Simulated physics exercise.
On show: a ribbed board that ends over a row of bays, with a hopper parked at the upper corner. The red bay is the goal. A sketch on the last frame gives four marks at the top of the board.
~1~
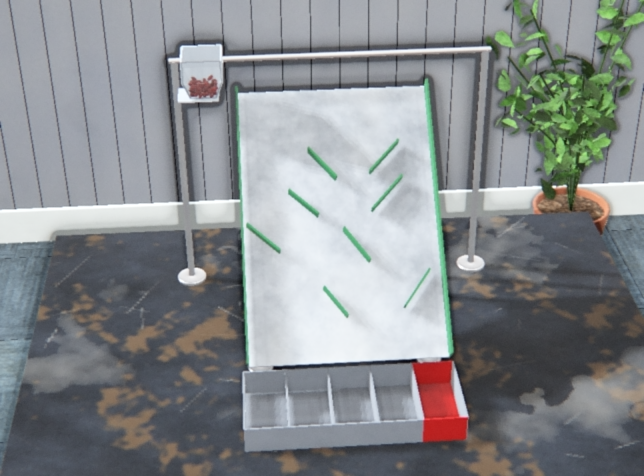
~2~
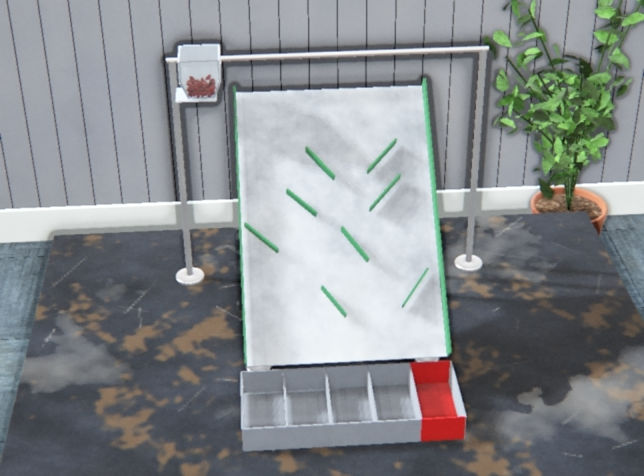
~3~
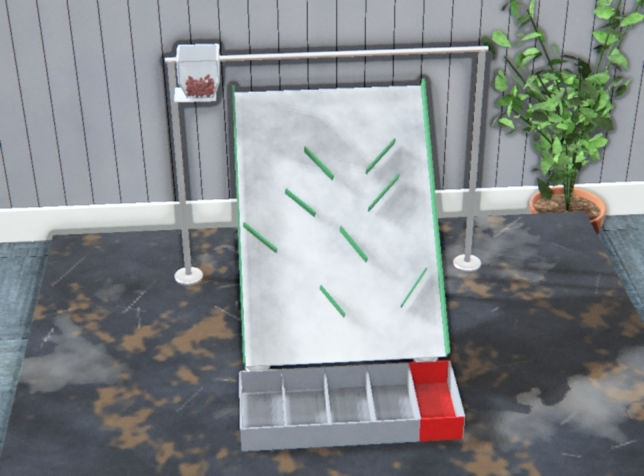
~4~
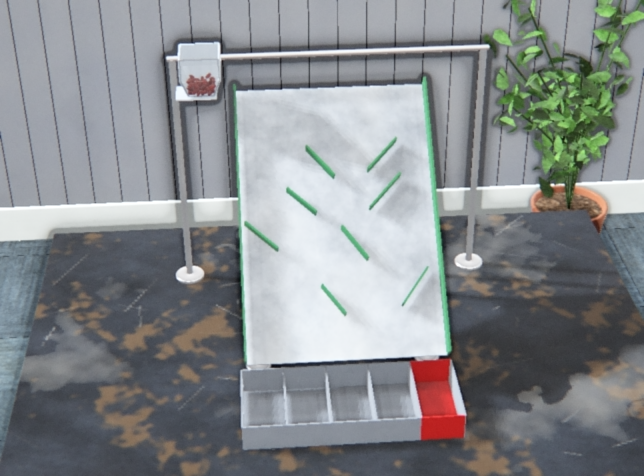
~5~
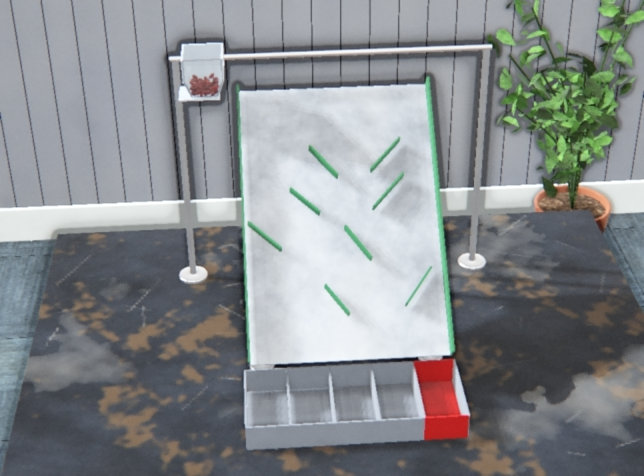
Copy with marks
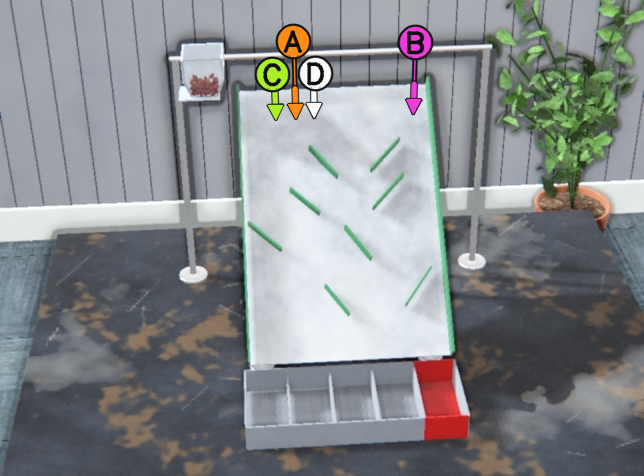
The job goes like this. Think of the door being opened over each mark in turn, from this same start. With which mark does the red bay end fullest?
Mark B.
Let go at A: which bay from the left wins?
The fourth.
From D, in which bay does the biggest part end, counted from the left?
It is the fourth one.
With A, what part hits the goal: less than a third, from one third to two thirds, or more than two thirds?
It is less than a third.
On the marked copy, mark A meets the board at (295, 113); mark B meets the board at (413, 108); mark C meets the board at (275, 114); mark D meets the board at (314, 112).
Choosing A, a stray few in the red bay, nearly all in other bays.
Choosing B, about half in the red bay, about half in other bays.
Choosing C, a stray few in the red bay, nearly all in other bays, a stray few held on the board.
Choosing D, a stray few in the red bay, nearly all in other bays.
